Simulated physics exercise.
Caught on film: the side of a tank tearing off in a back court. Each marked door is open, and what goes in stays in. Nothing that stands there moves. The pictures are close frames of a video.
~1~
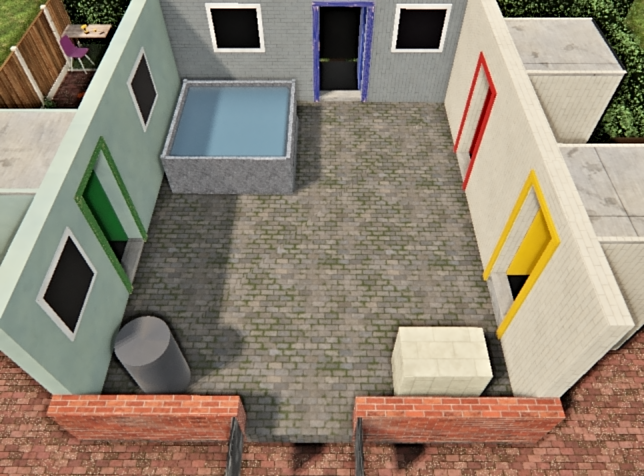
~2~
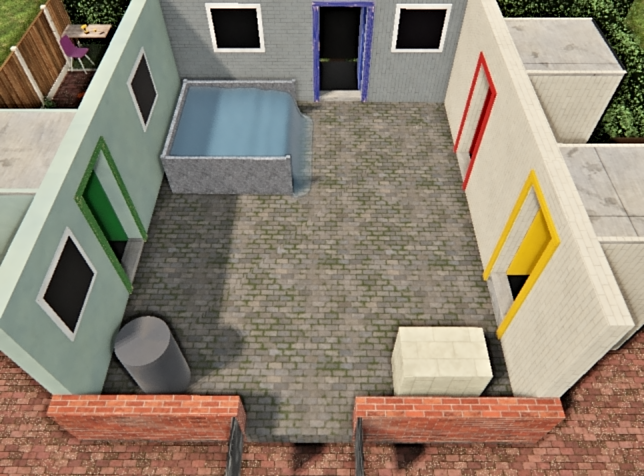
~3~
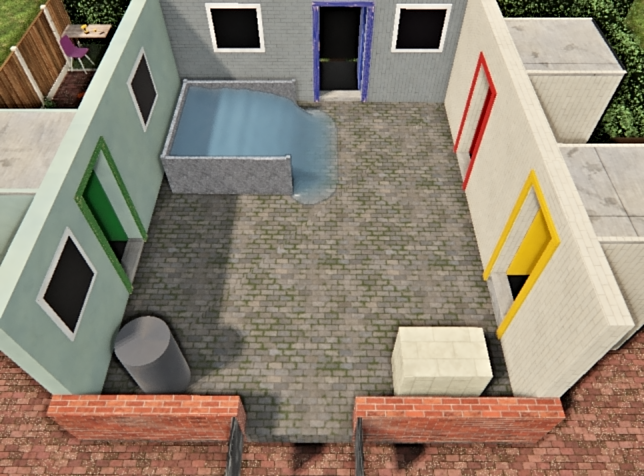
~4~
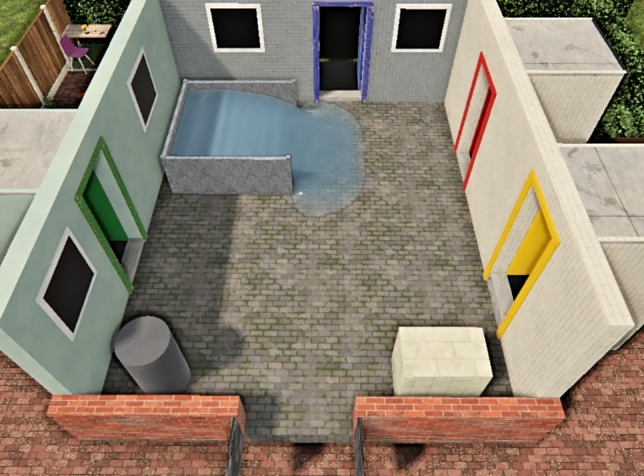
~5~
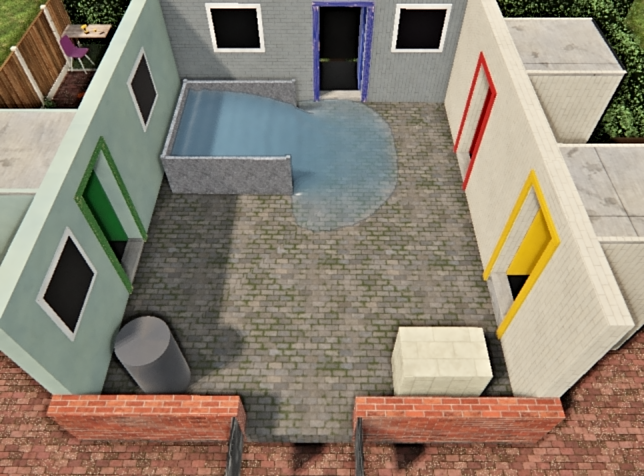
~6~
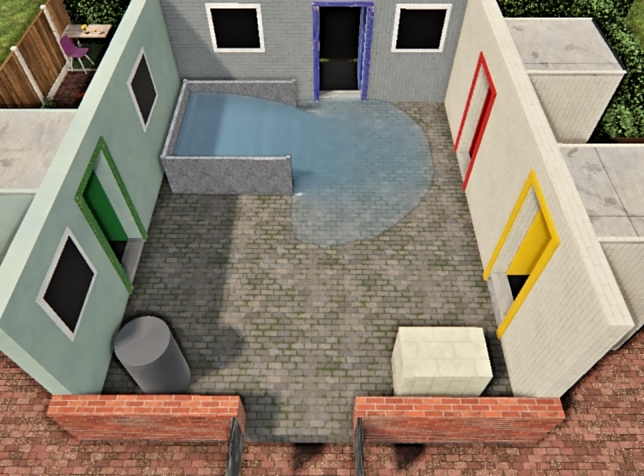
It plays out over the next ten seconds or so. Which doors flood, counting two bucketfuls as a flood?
The yellow door stays under that; the red door takes more than that; the green door stays under that; the blue door takes more than that.
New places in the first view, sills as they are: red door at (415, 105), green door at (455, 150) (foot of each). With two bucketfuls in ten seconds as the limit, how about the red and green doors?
Then: Red floods; green lets more in.
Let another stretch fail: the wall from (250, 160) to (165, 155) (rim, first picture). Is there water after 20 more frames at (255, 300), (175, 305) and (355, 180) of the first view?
In that order: Under water, wet, dry.
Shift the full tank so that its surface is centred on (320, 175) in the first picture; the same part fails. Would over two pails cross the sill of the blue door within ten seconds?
Then: The blue one stays under.
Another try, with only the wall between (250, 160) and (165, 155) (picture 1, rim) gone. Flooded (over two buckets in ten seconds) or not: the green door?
In short: The green one lets more in.
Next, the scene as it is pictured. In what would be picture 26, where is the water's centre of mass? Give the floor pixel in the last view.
I would point to (376, 181).
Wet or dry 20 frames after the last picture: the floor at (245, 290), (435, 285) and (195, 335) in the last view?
In that order: Free of water, covered, no water.
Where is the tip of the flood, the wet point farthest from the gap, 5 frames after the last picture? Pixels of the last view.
Near (482, 262).
A moment on, water covers 40 % of the floor; the yellow door not reached, the red door far over two buckets in, the green door not reached, the blue door under two buckets in.
Next, water covers 45 % of the floor; the yellow door wet at the sill, nothing in, the red door far over two buckets in, the green door not reached, the blue door over two buckets in.
Then, water covers 50 % of the floor; the yellow door wet at the sill, nothing in, the red door far over two buckets in, the green door not reached, the blue door over two buckets in.
Later, water covers 80 % of the floor; the yellow door wet at the sill, nothing in, the red door far over two buckets in, the green door not reached, the blue door over two buckets in.
In the end, water covers 100 % of the floor; the yellow door wet at the sill, nothing in, the red door far over two buckets in, the green door wet at the sill, nothing in, the blue door over two buckets in.
